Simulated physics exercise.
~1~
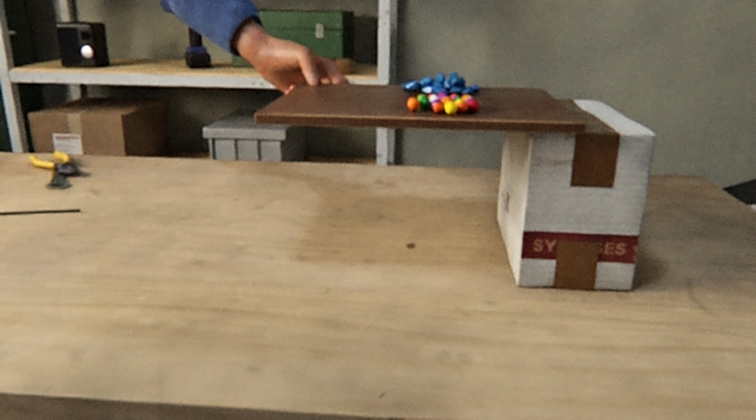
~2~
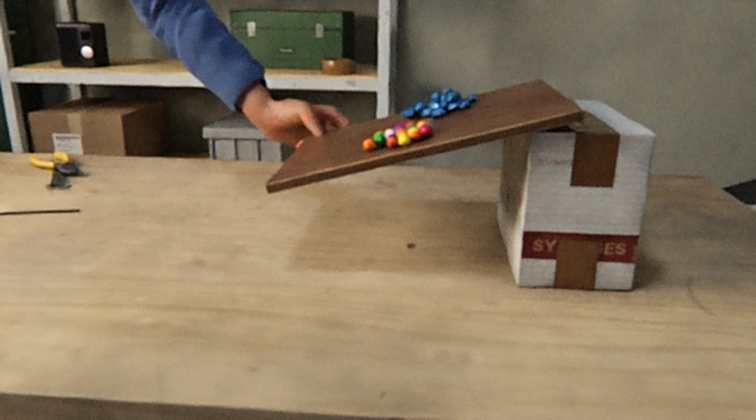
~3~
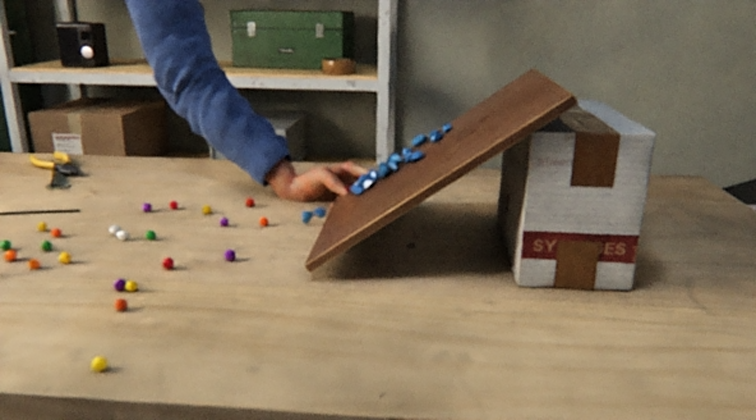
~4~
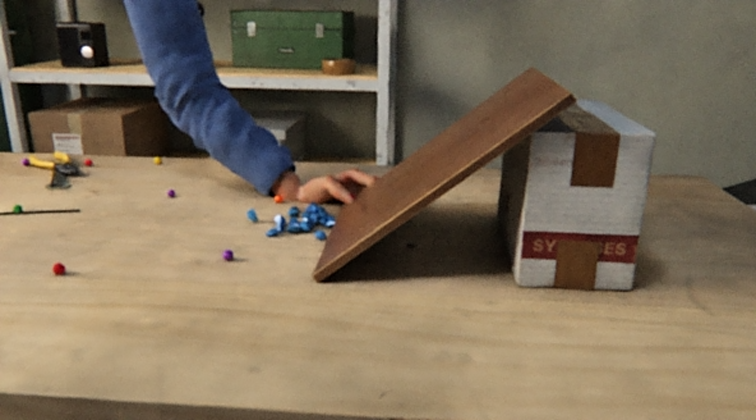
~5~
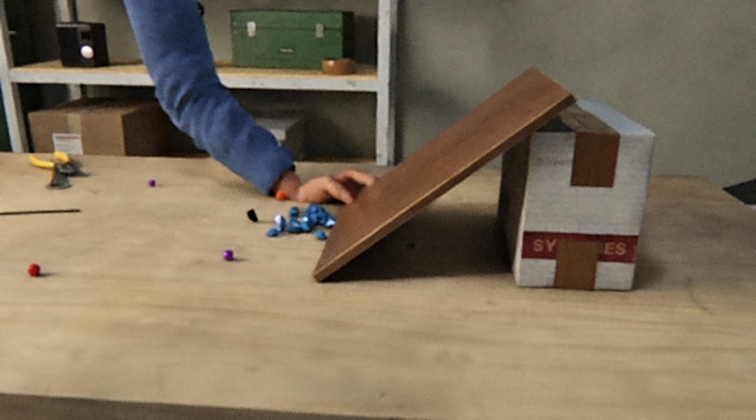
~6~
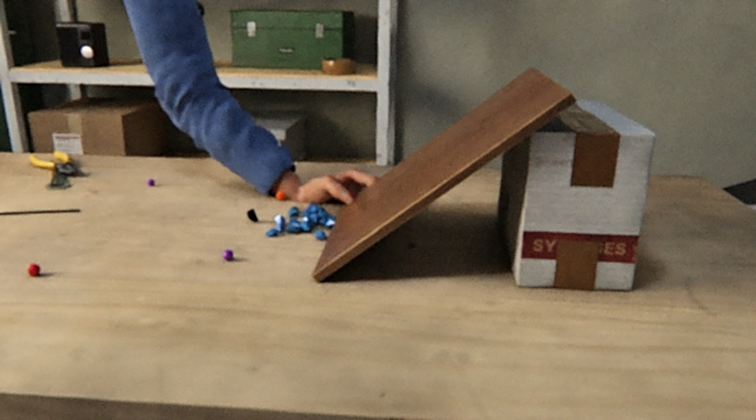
Hand lowering a brown board's free end, colourful balls rolling away left across the table, blue pieces sliding into a heap at its foot.
